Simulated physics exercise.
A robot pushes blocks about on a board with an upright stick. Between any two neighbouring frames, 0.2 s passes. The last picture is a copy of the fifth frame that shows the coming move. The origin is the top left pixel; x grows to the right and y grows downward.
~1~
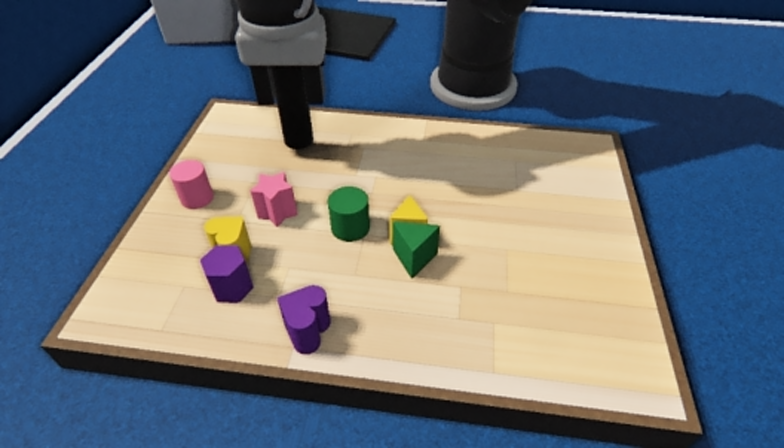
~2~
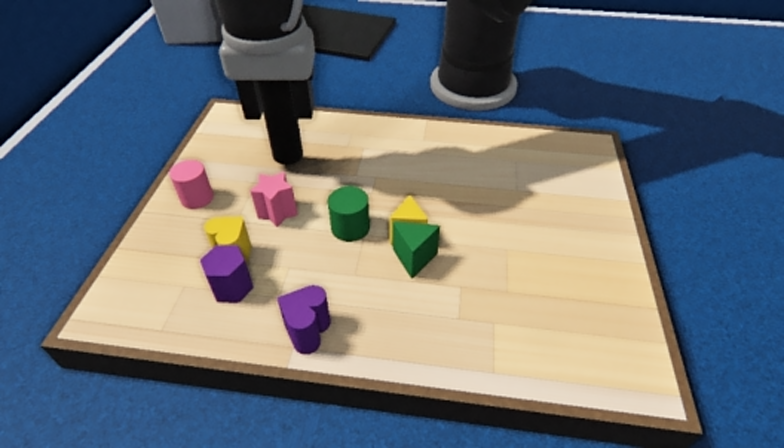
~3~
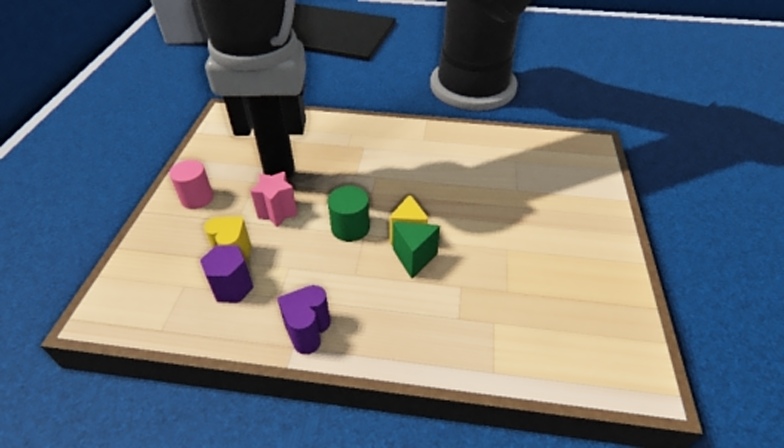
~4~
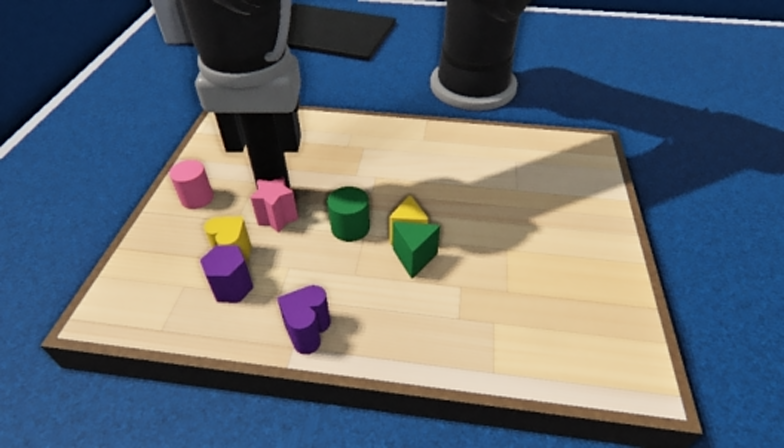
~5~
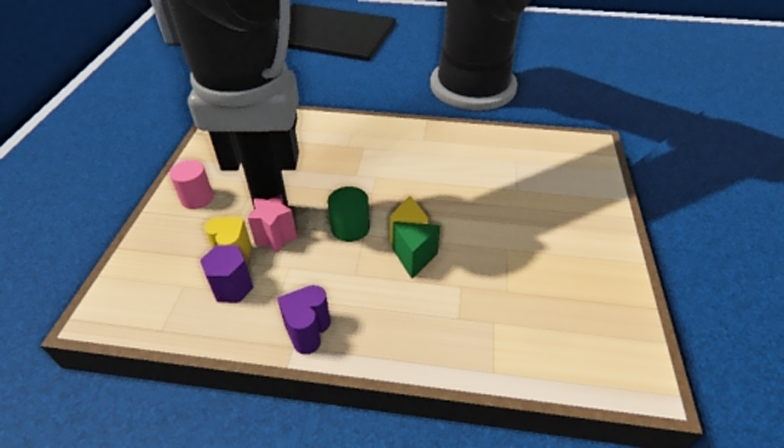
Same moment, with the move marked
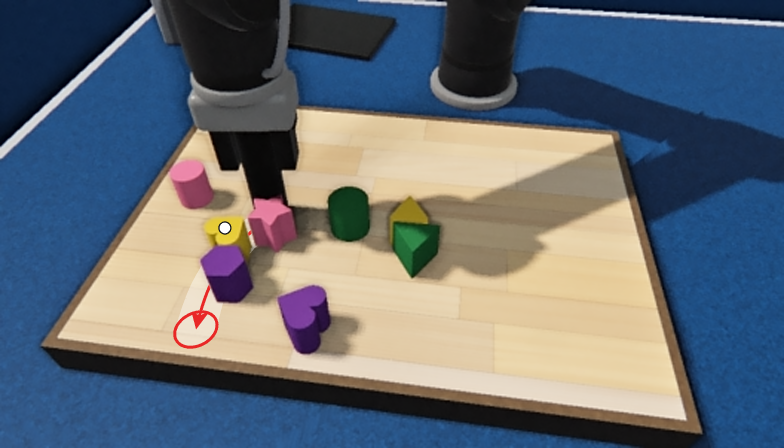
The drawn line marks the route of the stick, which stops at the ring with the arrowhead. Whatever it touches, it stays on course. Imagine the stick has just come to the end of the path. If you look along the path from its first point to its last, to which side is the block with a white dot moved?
Its sideways move is to the right.
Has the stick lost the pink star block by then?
Answer: Yes.
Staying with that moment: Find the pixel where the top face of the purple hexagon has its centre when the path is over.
At (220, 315).
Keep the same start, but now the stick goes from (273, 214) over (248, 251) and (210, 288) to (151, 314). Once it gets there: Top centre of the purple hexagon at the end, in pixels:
It is at (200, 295).
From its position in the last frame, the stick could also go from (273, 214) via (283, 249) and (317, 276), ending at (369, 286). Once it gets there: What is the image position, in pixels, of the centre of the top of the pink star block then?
I'd expect the centre of its top face to be at (289, 273).
Path on the board, from (273, 214) over (238, 244) and (211, 282) to (196, 329); the dot is on the yellow heart block.
On the path given first. One third of the way, stick at (235, 236); purple hexagon at (214, 272), turned 35° anticlockwise; yellow heart block at (210, 241), turned 15° clockwise; pink star block at (264, 223), turned 50° anticlockwise.
Two thirds of the way, stick at (208, 274); purple hexagon at (213, 284), turned 60° anticlockwise; yellow heart block at (169, 278), turned 40° clockwise; pink star block at (264, 223), turned 55° anticlockwise.
At the end, stick at (192, 321); purple hexagon at (220, 314), turned 135° anticlockwise; yellow heart block at (141, 304), turned 80° clockwise; pink star block at (264, 223), turned 55° anticlockwise; green cylinder in place.
